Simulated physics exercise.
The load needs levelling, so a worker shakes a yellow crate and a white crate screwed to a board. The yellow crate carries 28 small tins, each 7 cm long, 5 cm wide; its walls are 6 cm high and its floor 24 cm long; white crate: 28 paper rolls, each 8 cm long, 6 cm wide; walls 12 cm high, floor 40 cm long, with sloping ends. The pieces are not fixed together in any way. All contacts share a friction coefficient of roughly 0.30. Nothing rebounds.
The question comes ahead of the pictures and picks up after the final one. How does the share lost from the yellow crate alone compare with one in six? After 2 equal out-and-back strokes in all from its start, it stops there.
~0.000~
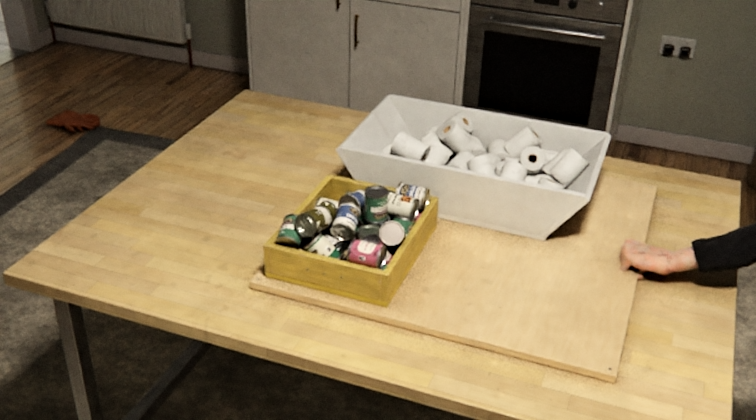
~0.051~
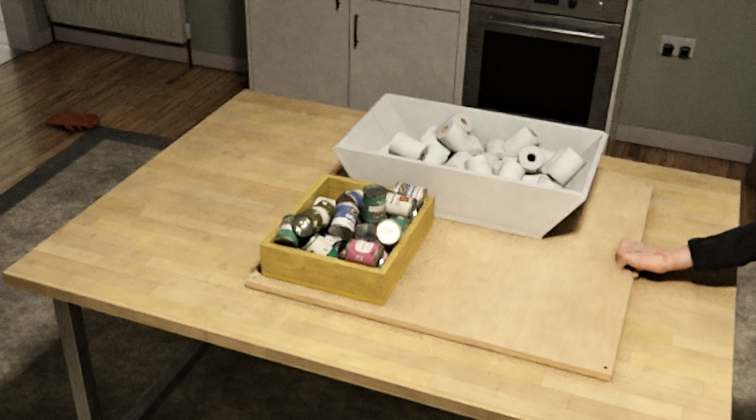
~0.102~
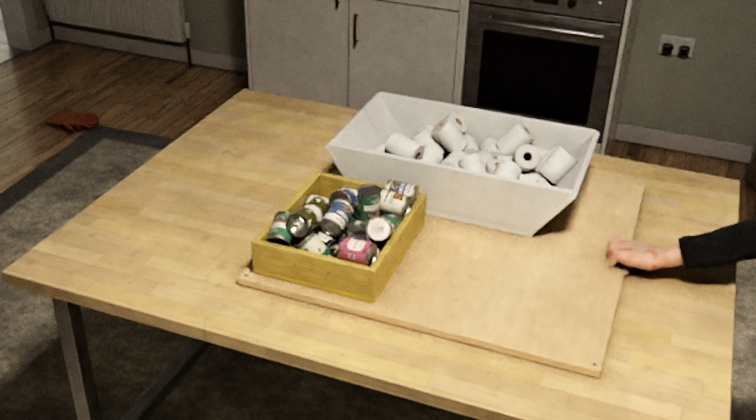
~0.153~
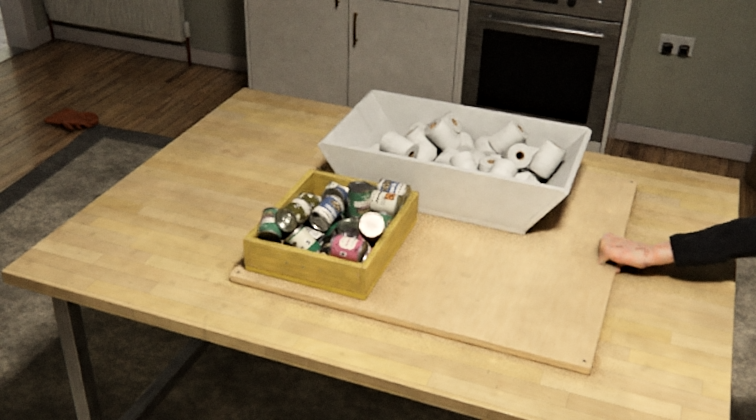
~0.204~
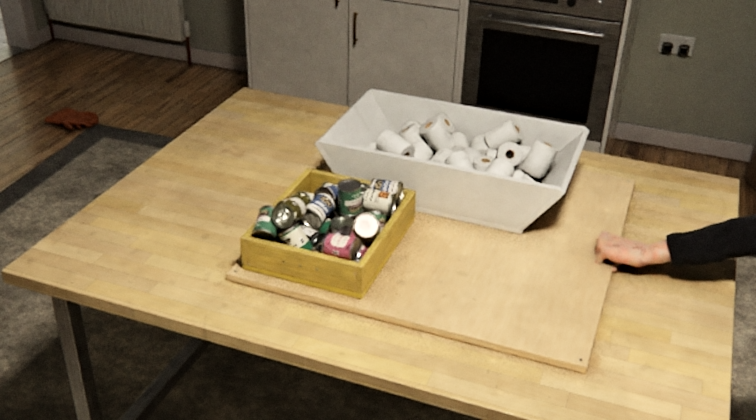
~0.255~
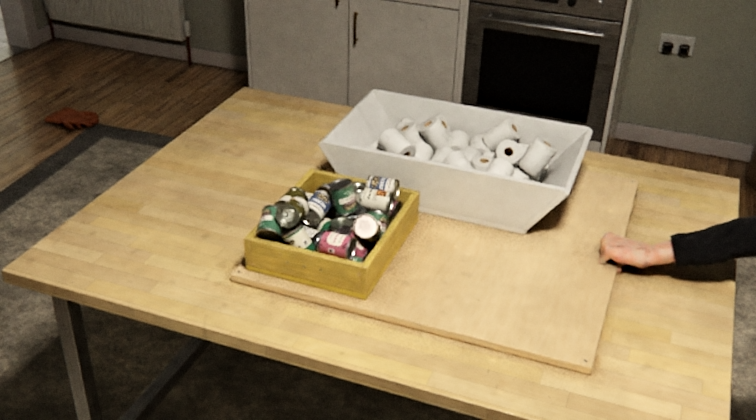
The yellow crate loses a smaller share than one in six.
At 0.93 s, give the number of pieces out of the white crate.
About: White crate 0.
After 0.42 s, 0 of 28 out of the yellow crate and 0 of 28 out of the white crate.
After 0.63 s, 0 of 28 out of the yellow crate and 0 of 28 out of the white crate.
After 0.93 s, 0 of 28 out of the yellow crate and 0 of 28 out of the white crate.
When it is over (at 1.30 s), 0 of 28 out of the yellow crate and 0 of 28 out of the white crate. Asked share, 0 of 28, 0 per cent.
